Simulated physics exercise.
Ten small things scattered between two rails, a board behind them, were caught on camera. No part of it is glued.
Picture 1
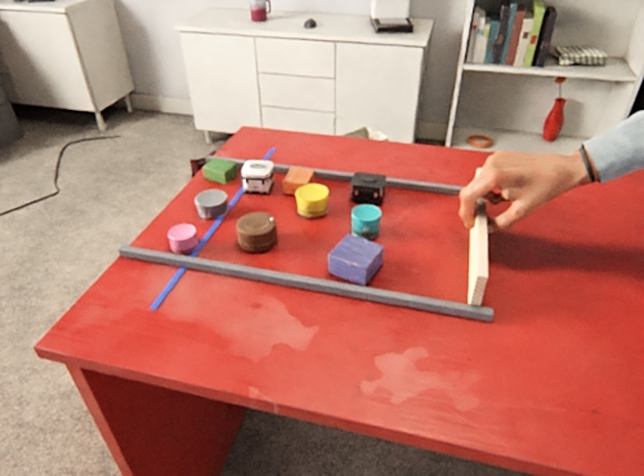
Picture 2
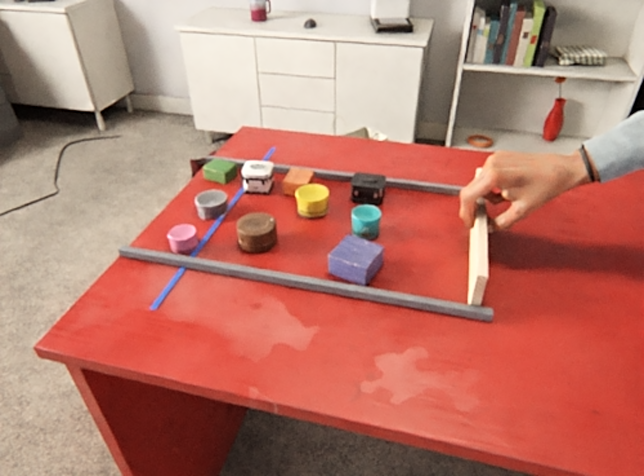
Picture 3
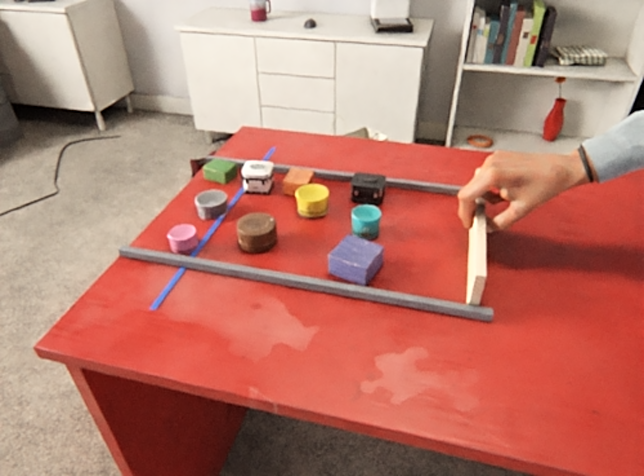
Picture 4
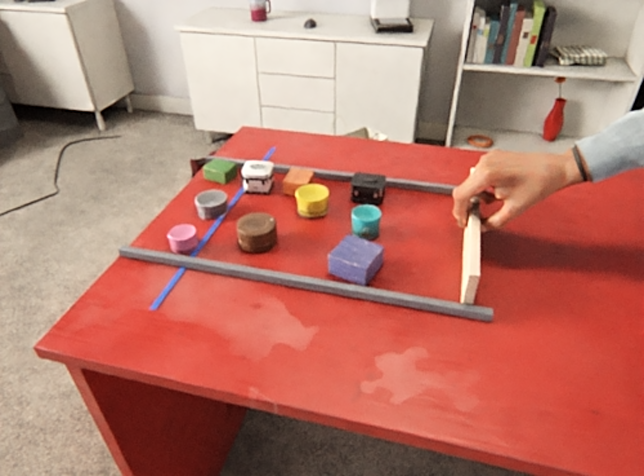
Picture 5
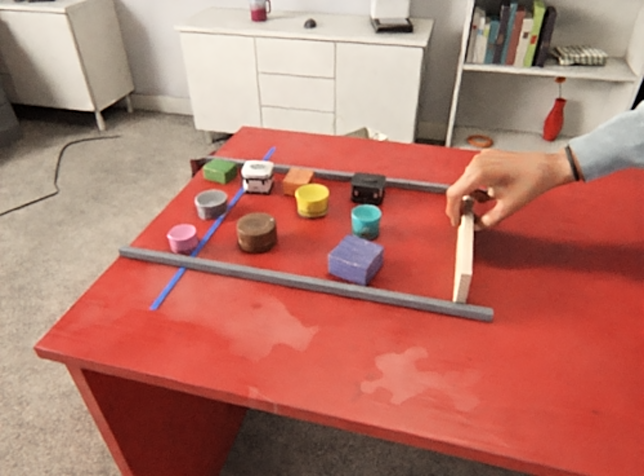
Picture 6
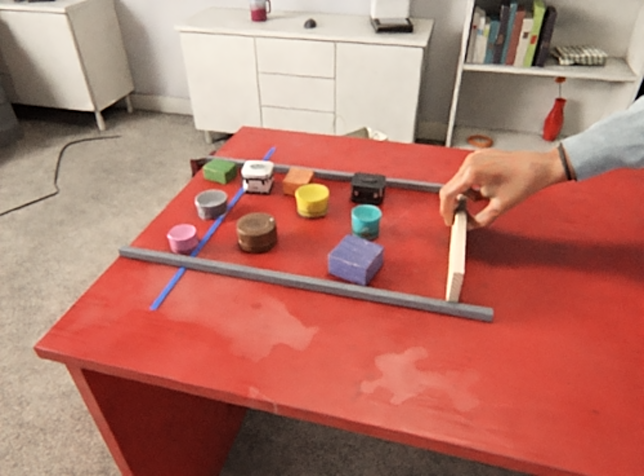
A wooden board, held upright by a hand at the right end of two gray rails, stays nearly still and then slides slightly left across the red table, while the colorful blocks, tubs and other small objects remain in place.
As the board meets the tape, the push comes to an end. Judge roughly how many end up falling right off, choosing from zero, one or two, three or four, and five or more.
Most likely just one, perhaps two, will tumble off the end.
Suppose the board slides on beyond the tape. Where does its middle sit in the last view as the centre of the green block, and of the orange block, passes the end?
With the green block it sits around (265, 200), with the orange block around (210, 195).
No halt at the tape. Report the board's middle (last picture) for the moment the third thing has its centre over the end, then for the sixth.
At (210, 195) for the third, at (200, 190) for the sixth.
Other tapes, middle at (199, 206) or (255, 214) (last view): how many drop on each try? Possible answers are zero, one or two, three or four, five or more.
Well, the first gives five or over and the second gives just one or two.
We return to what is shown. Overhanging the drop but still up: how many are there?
The total comes out at 0.
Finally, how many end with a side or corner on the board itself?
4.
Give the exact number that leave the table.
Fallen: 2.
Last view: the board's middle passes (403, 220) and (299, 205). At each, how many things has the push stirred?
First position 0; second position 7.
Early on, none off yet; green block at rest near (221, 171); grey tin at rest near (212, 205); pink tub at rest near (184, 240).
Finally, the number that fall off is one or two; lost, white case and green block.
